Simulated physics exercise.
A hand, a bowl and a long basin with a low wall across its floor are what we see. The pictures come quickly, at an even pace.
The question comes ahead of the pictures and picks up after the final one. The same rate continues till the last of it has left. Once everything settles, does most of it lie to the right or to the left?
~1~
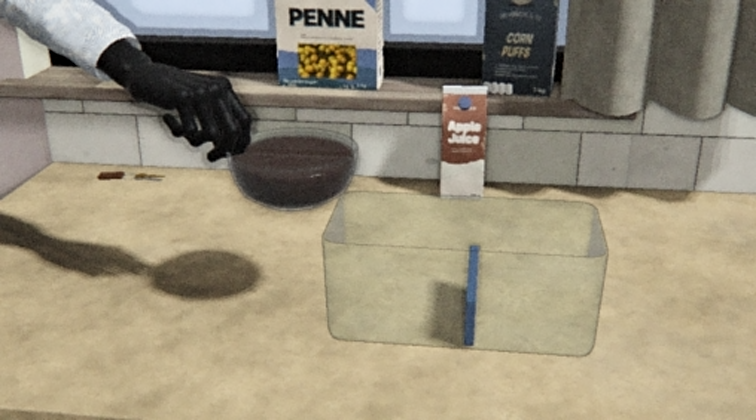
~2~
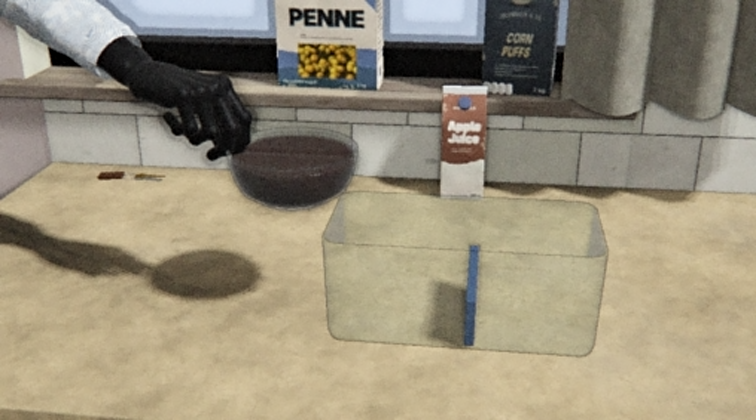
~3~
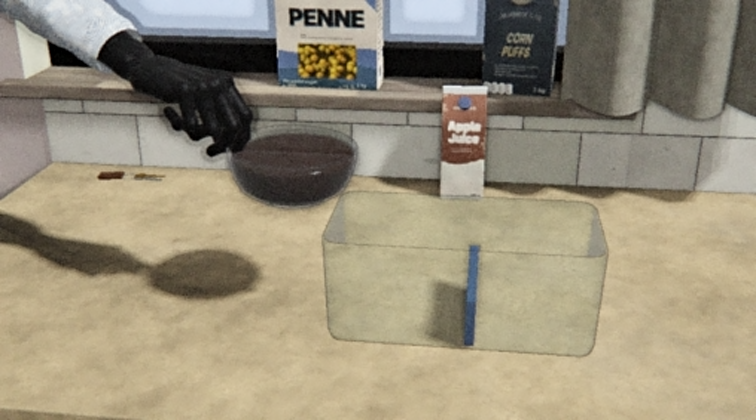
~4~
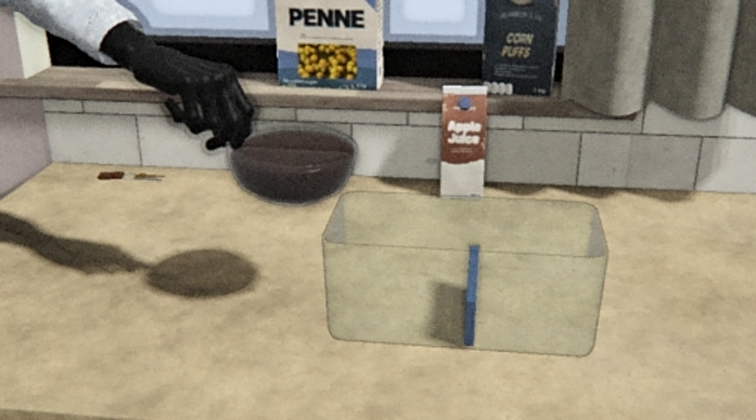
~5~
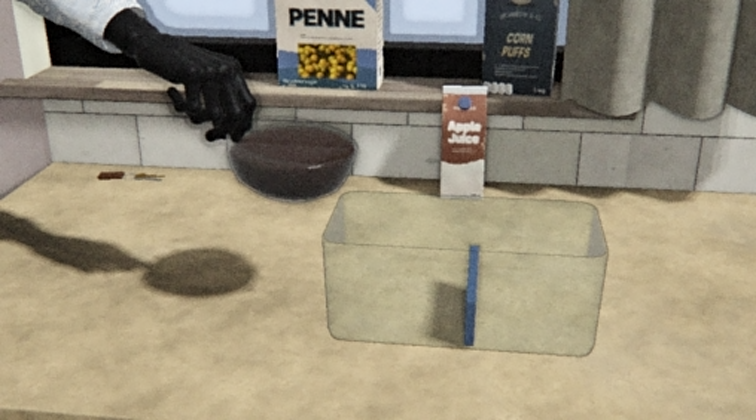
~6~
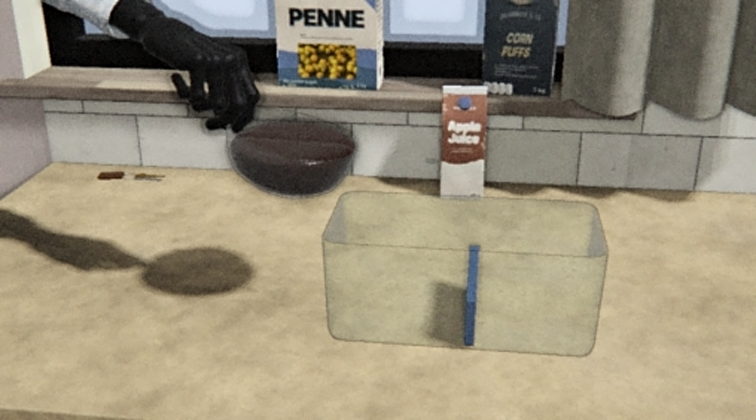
The fullest section lies on the viewer's left.
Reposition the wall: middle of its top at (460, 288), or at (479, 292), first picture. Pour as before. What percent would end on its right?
Around 20 per cent for the first, around 10 per cent for the second.
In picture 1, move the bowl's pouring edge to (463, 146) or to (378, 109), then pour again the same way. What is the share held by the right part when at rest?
Roughly 95 in a hundred the first time and 50 in a hundred the second.
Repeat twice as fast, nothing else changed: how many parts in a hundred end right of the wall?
I'd estimate about 10 percent ends up there.
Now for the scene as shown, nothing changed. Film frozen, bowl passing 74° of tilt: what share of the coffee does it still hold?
Near 30 in a hundred still remains.
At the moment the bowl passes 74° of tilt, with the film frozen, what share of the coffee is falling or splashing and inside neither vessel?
Some 40 per cent.
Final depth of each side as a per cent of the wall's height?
Once it is still, the left part shows 50 per cent and the right part 0.
A moment on, the tilt is 74° and 30 per cent is still to pour, 30 is left of the wall and 0 right of it.
Next, the tilt is 112° and 0 per cent is still to pour, 95 is left of the wall and 1 right of it.
Then the tilt is 120° and 0 per cent is still to pour, 98 is left of the wall and 1 right of it.
Later the tilt is 120° and 0 per cent is still to pour, 98 is left of the wall and 1 right of it.
Finally, 98 per cent lies left of the wall, 1 right of it and 1 outside.
